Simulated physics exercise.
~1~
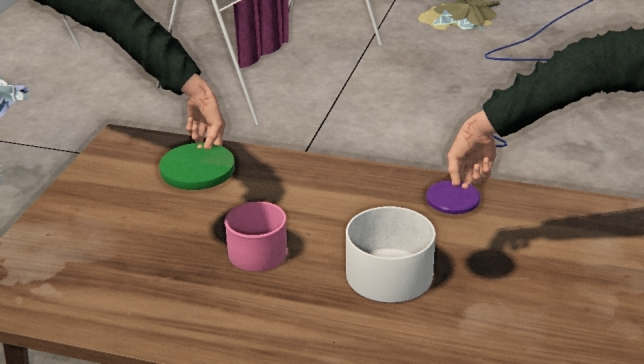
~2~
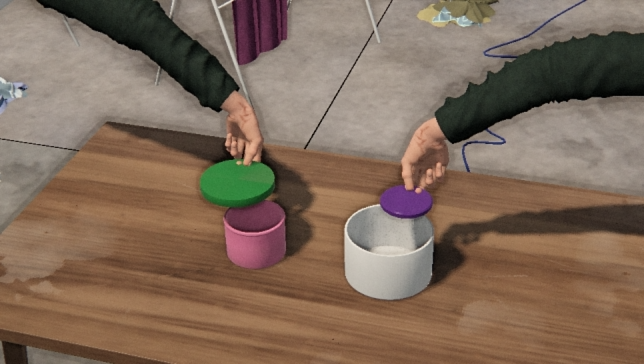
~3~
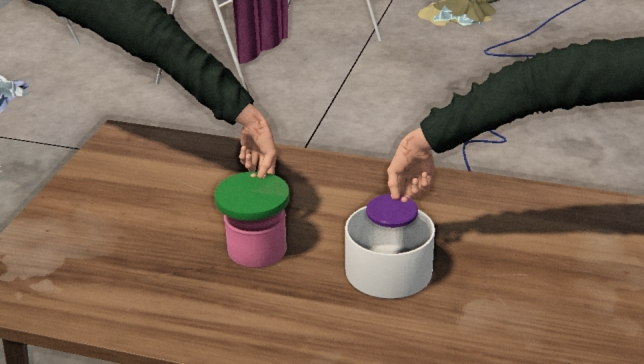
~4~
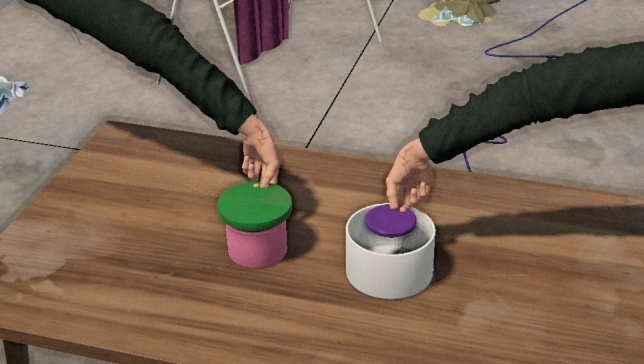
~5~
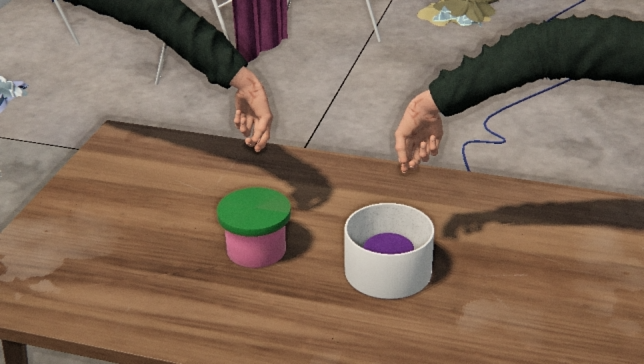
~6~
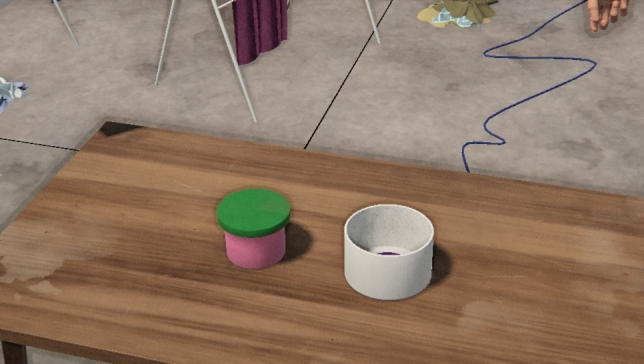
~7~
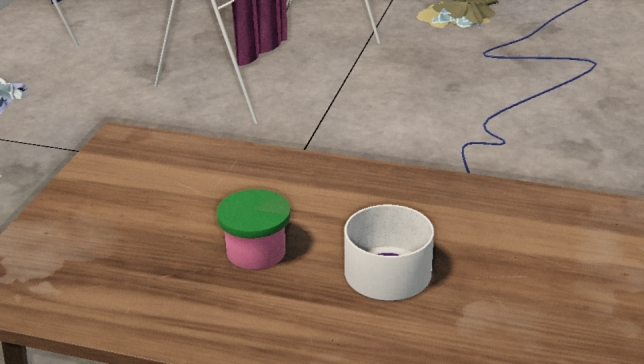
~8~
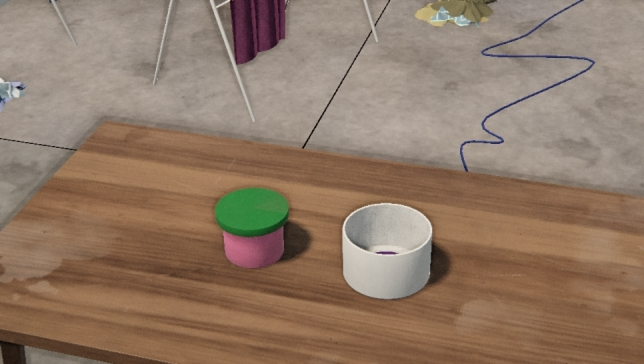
On a wooden table, two hands release discs; green caps the pink cup, purple drops inside the white one.
